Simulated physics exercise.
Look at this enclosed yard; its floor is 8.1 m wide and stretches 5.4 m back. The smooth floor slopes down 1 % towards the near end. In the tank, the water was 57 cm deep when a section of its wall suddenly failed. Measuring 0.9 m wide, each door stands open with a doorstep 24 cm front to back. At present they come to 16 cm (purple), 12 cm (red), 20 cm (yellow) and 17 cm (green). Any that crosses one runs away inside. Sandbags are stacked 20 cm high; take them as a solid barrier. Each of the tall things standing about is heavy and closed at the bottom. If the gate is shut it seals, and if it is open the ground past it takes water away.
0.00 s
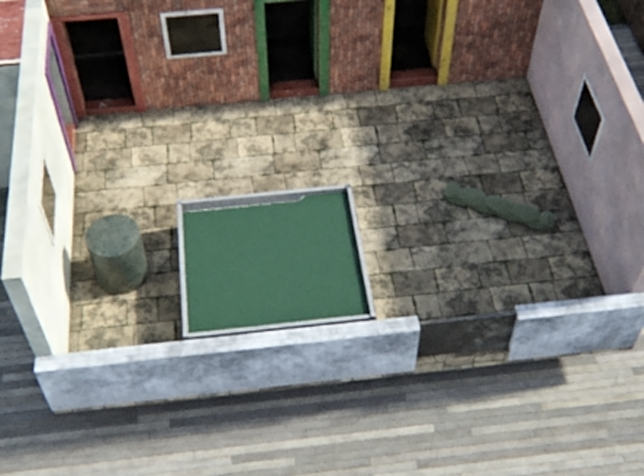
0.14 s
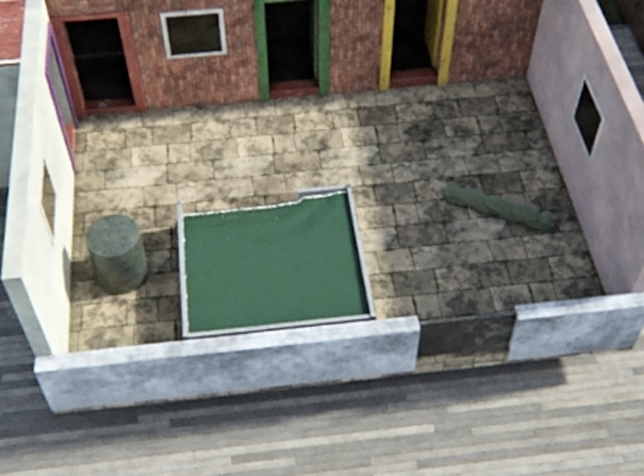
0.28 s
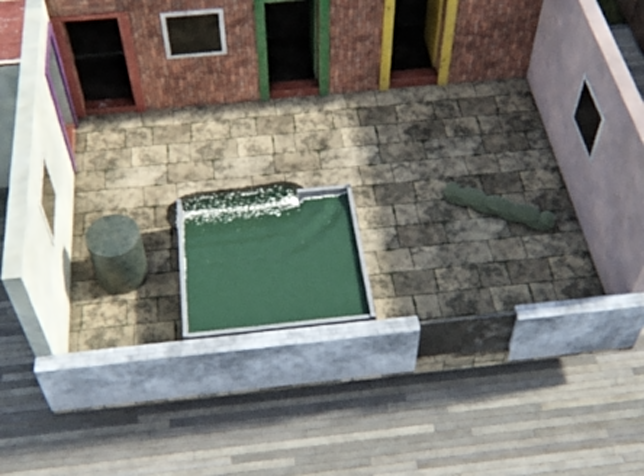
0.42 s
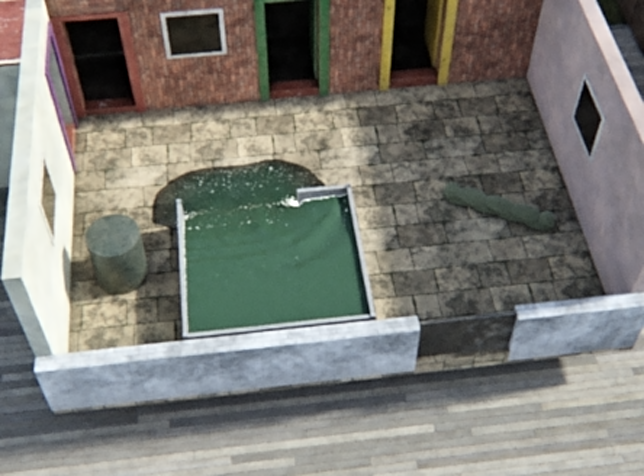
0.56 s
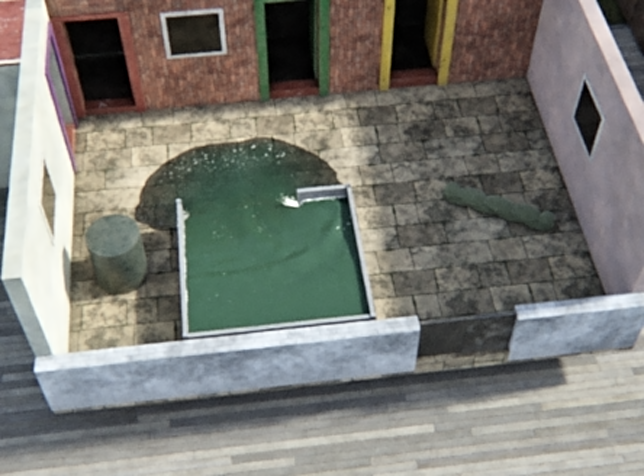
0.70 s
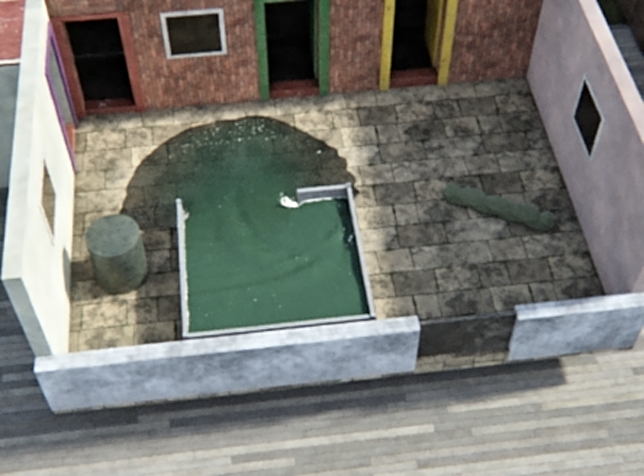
A walled, stone-paved yard held a square tank of green water, until most of its far wall gave way and water poured out with white splashes, spreading across the paving in a widening, rounded pool.
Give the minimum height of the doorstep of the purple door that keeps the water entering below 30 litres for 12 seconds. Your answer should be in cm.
Minimum height: About 25 cm.
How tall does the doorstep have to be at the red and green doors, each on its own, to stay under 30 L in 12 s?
About 23 cm at red and about 19 cm at green.
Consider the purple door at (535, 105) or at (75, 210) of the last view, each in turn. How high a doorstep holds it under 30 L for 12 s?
You'd want about 10.5 cm there first, then about 9.5 cm.
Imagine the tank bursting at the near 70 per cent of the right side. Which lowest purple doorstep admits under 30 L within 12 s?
You'd want it roughly 11.0 centimetres tall.
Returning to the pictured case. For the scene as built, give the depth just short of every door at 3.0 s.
Centimetres: Purple = 30, red = 28, yellow = 7, green = 23.
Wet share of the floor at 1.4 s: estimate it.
Approximately 25 % of the floor.
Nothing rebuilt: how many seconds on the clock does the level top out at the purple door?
Approximately 2.6 s.
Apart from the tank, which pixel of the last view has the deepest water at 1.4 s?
Near (221, 110).
After 1.4 s water covers 25 % of the floor, deepest (36 cm) near (221, 110); it has not reached the purple door.
After 3.0 s water covers 40 % of the floor, deepest (34 cm) near (87, 122); 30 cm at the purple door, 47 litres in over its 16 cm doorstep.
After 12.0 s water covers 95 % of the floor, deepest (17 cm) near (68, 386); 6 cm at the purple door, 133 litres in over its 16 cm doorstep.
At the purple door as built, the water arrived by 1.8 s and peaked near 31 cm at 2.6 s.
Run again over the same 12 s with other heights there, 58 litres in over 21.5 cm, 13 litres over 29 cm. The limit of 30 litres is kept from about 25 cm up.
